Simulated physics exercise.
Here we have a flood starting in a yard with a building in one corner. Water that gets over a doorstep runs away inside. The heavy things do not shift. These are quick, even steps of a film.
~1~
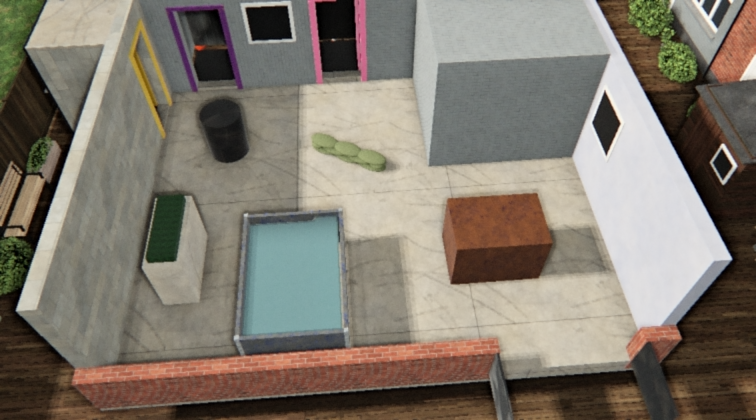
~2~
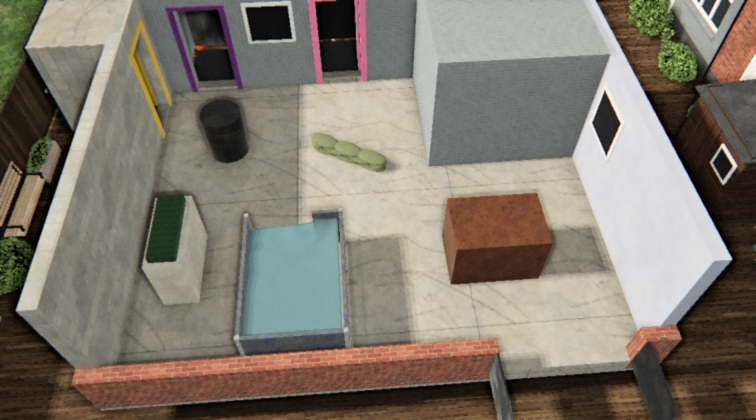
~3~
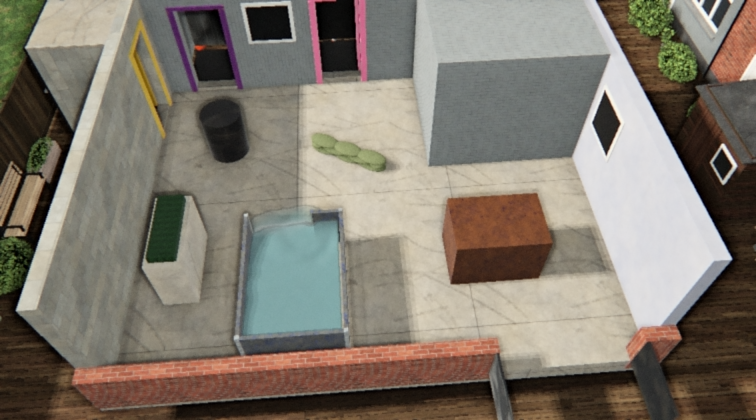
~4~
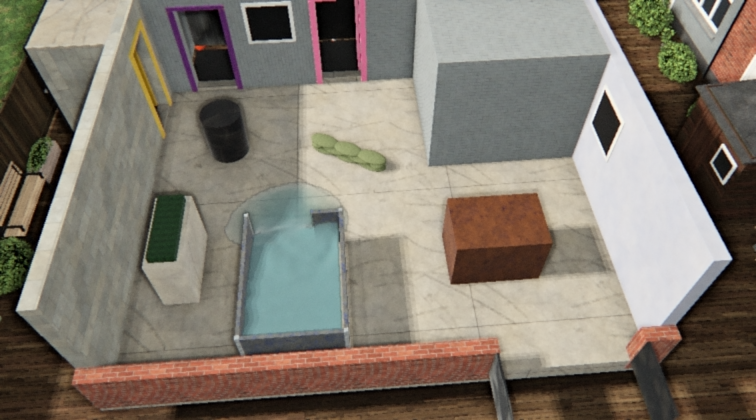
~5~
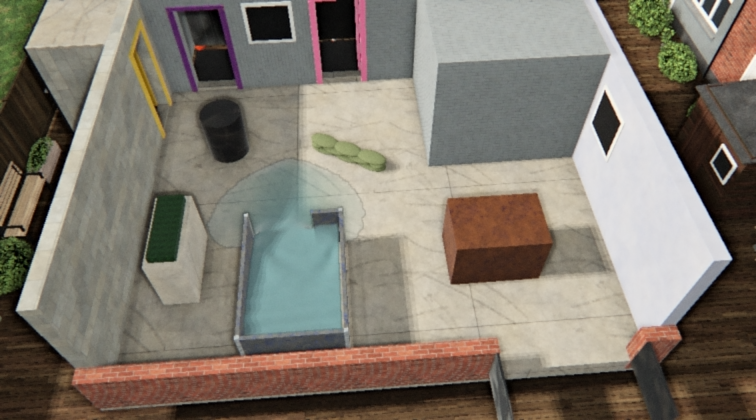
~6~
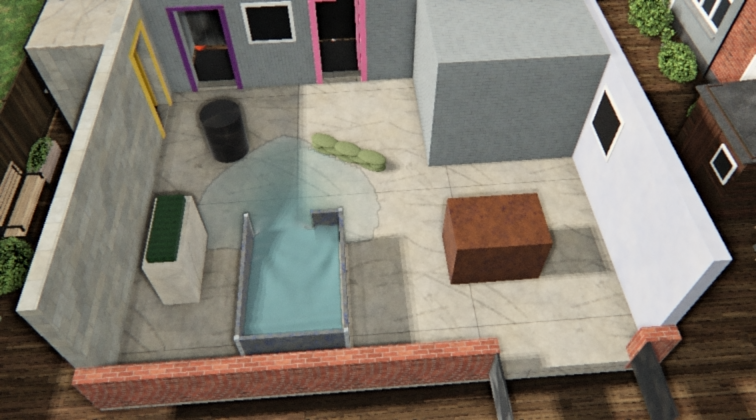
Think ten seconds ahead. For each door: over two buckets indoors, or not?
The purple door takes more than that; the pink door stays under that; the yellow door takes more than that.
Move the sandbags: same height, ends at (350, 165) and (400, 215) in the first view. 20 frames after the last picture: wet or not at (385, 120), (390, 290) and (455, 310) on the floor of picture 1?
One after the other: Awash, clear, free of water.
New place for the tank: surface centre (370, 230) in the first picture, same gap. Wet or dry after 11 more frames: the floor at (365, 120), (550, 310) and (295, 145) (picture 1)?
As listed: Awash, not flooded, covered.
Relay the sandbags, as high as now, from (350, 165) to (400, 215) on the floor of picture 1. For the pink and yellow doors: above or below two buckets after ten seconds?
In short: The pink one takes more; the yellow one takes more.
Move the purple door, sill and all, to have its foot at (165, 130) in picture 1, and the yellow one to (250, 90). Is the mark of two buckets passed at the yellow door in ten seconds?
One by one: Yellow door takes more.
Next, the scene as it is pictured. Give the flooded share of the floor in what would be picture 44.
Near 75 in a hundred.
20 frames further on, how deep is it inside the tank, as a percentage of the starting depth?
Some 30 per cent.
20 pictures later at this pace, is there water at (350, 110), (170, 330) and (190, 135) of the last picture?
As listed: Wet, clear, wet.
A moment on, water covers 25 % of the floor; the purple door not reached, the pink door not reached, the yellow door not reached.
Next, water covers 35 % of the floor; the purple door under two buckets in, the pink door wet at the sill, nothing in, the yellow door wet at the sill, nothing in.
Then, water covers 55 % of the floor; the purple door over two buckets in, the pink door wet at the sill, nothing in, the yellow door over two buckets in.
Later, water covers 75 % of the floor; the purple door far over two buckets in, the pink door wet at the sill, nothing in, the yellow door far over two buckets in.
In the end, water covers 90 % of the floor; the purple door far over two buckets in, the pink door wet at the sill, nothing in, the yellow door far over two buckets in.
